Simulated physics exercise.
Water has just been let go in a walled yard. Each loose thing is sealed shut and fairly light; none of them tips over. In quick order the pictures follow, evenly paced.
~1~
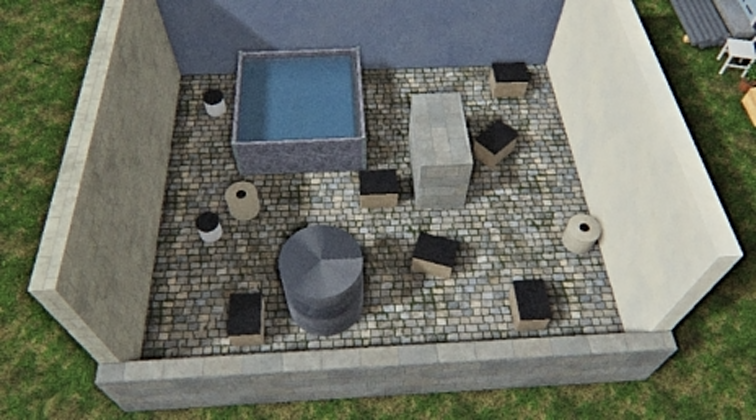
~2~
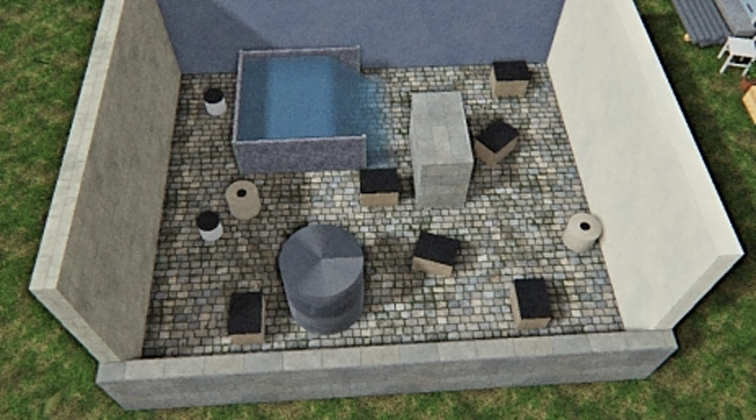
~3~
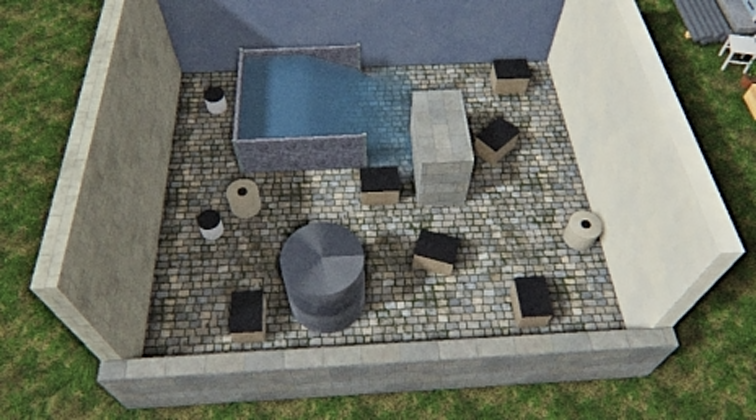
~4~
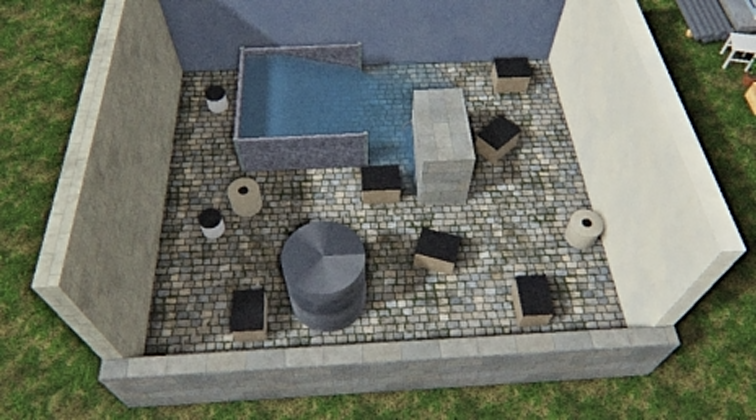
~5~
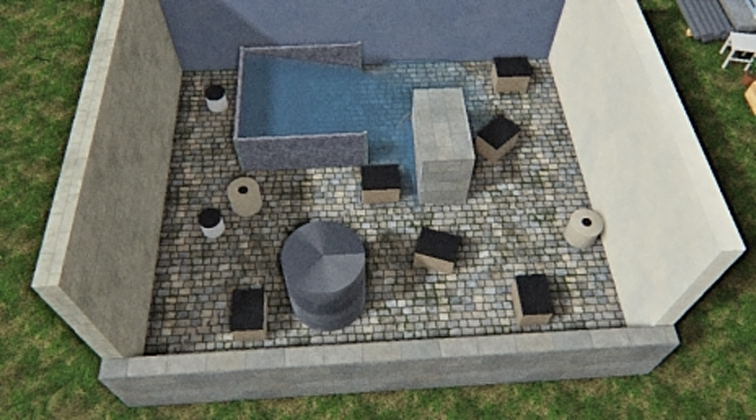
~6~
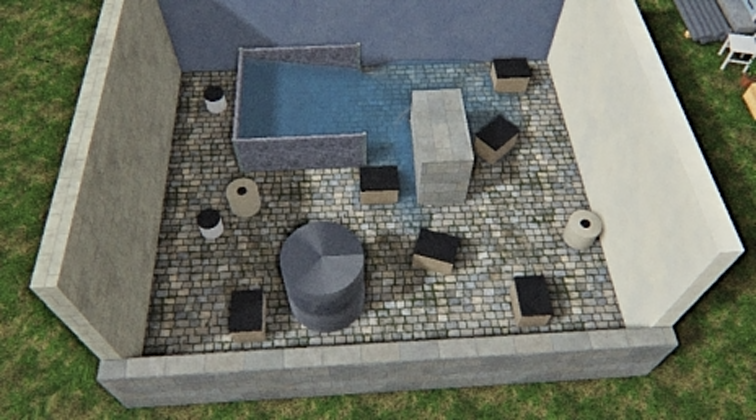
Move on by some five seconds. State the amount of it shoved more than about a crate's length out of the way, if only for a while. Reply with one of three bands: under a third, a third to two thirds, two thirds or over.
A third to two thirds.
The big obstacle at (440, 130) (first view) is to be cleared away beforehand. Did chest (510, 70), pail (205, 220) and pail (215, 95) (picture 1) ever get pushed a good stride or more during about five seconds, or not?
One by one: Got displaced, stayed put, stayed put.
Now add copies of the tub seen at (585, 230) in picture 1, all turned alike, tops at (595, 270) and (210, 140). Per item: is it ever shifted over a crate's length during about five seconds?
First one cleared the mark, second one missed the mark.
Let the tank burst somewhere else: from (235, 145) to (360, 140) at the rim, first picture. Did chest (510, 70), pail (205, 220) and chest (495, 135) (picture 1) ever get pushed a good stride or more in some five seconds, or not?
In turn: Stayed within it, moved that far, stayed within it.
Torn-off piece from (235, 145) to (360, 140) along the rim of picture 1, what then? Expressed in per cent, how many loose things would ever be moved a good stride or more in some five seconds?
About 80 %.
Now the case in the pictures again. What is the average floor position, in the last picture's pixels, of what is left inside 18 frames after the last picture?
(385, 244).
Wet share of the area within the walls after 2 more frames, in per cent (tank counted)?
Wet share: Around 35 %.
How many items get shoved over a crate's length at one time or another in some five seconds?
The total here is 5.
A moment on, 0 of 10 are well off their spots; 0 afloat.
Next, 4 of 10 are well off their spots; 1 afloat.
Later, 5 of 10 are well off their spots; 4 afloat.
In the end, 5 of 10 are well off their spots, and 5 have been at some point; 5 afloat.
